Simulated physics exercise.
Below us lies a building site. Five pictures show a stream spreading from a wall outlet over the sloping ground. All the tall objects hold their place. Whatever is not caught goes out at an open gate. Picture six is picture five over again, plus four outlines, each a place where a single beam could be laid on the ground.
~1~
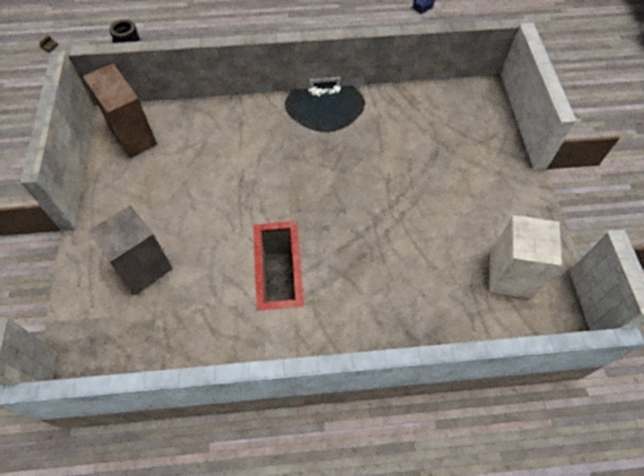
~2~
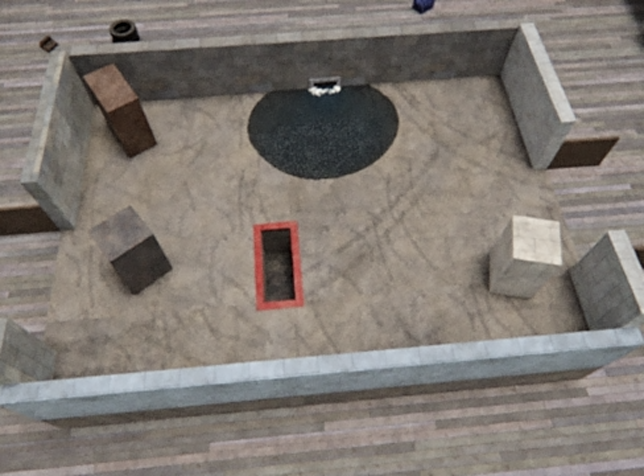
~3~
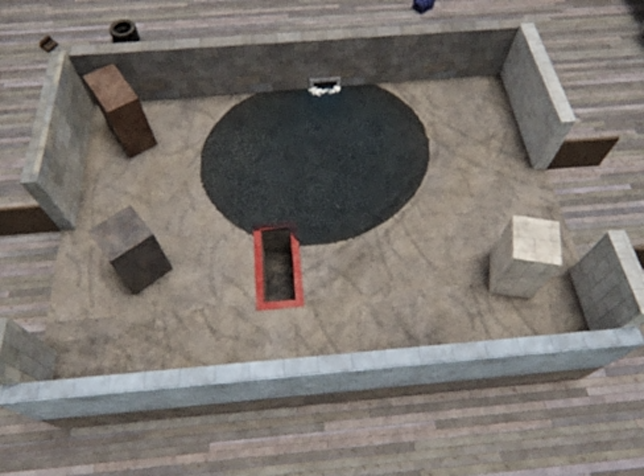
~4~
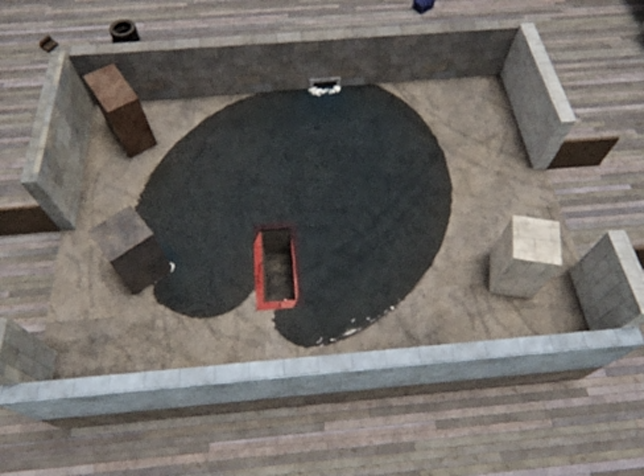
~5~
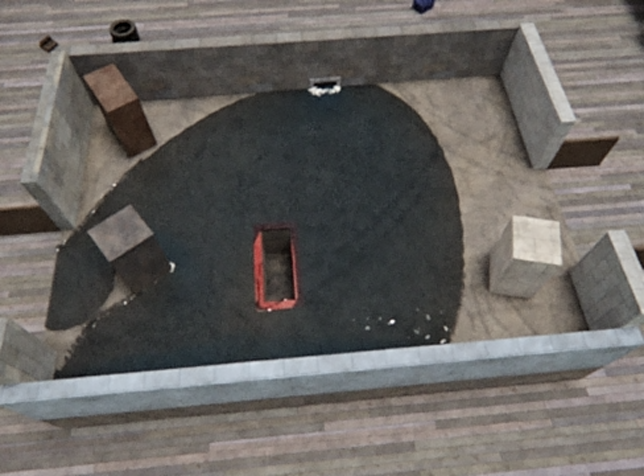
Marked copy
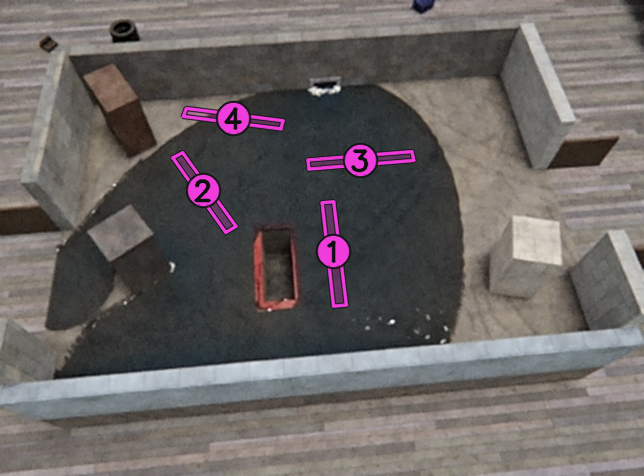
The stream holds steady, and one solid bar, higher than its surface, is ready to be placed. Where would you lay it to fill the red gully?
2.
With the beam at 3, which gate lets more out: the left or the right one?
The left one.
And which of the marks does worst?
3 it is.
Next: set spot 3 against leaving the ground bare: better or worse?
It is worse.
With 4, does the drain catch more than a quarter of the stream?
Yes.
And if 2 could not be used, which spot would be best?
That is spot 4.
On the marked copy, 1 from (339, 305) to (327, 202); 2 from (177, 155) to (230, 229); 3 from (308, 164) to (412, 156); 4 from (184, 112) to (281, 124).
If 1 is chosen, about 23 % of the stream goes into the red gully, about 76 % out by the gates.
If 2 is chosen, about 49 % of the stream goes into the red gully, about 51 % out by the gates.
If 3 is chosen, about 12 % of the stream goes into the red gully, about 87 % out by the gates.
If 4 is chosen, about 31 % of the stream goes into the red gully, about 69 % out by the gates.
